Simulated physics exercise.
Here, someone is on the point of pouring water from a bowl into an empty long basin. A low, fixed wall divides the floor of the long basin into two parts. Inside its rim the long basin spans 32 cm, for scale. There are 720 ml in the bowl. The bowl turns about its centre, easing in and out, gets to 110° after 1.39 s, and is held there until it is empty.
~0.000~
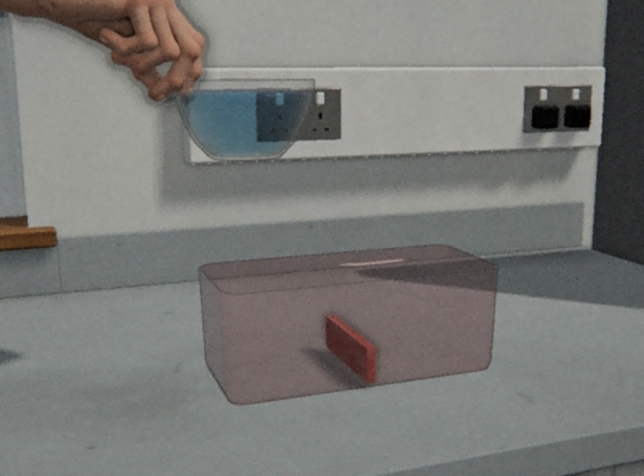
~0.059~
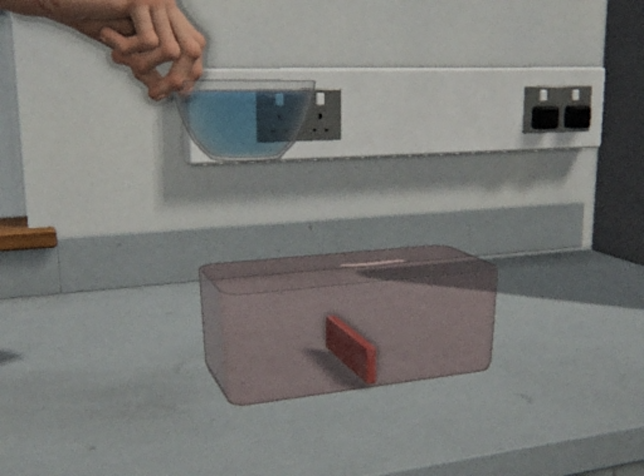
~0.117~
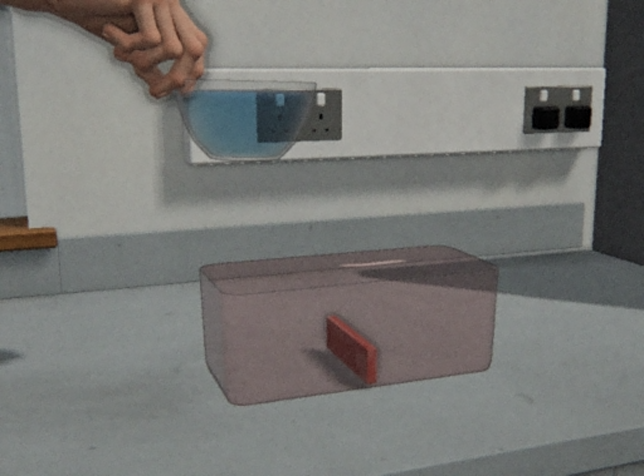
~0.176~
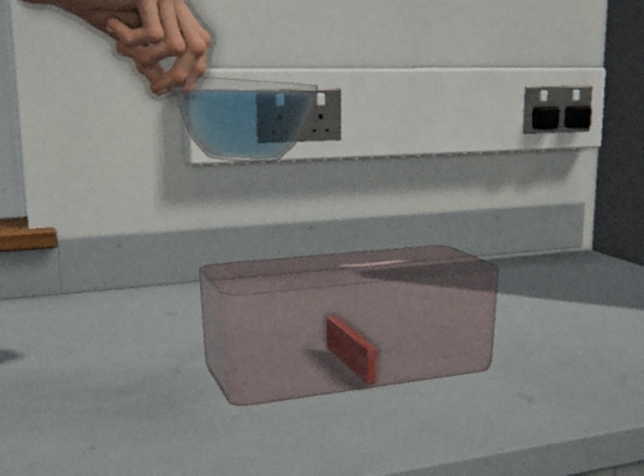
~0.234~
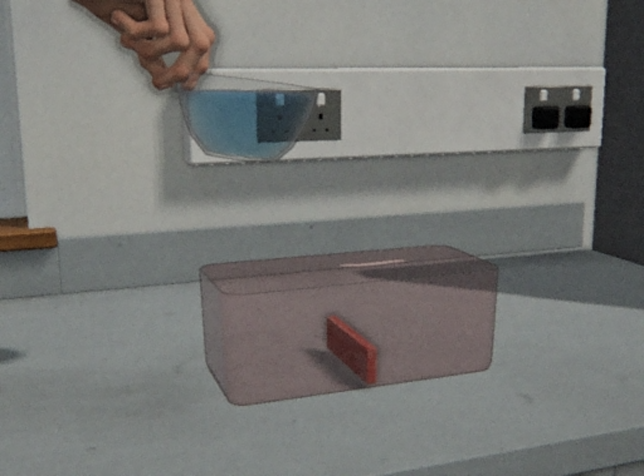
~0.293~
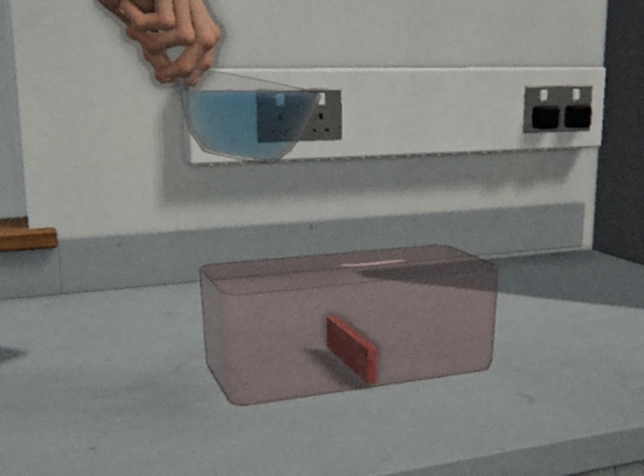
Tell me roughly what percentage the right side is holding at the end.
At the end it holds about 76 per cent.
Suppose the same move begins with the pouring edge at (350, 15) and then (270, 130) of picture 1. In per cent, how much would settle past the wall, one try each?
The first try gives 90 percent and the second 25 percent.
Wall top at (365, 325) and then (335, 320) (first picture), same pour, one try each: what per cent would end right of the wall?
First 70, then 90 per cent.
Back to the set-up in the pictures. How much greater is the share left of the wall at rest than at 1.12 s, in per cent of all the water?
About 12 percent, give or take.
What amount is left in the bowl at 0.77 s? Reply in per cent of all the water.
About 46 per cent.
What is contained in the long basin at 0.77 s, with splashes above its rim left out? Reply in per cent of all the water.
20 %, more or less.
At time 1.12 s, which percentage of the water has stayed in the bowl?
I'd estimate some 1 per cent.
Then, 0.77 s in, the tilt is 65° and 46 per cent is still to pour, 2 is left of the wall and 18 right of it.
Then, 1.12 s in, the tilt is 100° and 1 per cent is still to pour, 11 is left of the wall and 79 right of it.
Then, 1.49 s in, the tilt is 110° and 0 per cent is still to pour, 19 is left of the wall and 80 right of it.
Then, 1.89 s in, the tilt is 110° and 0 per cent is still to pour, 22 is left of the wall and 77 right of it.
Finally, 23 per cent lies left of the wall, 76 right of it and 1 outside.
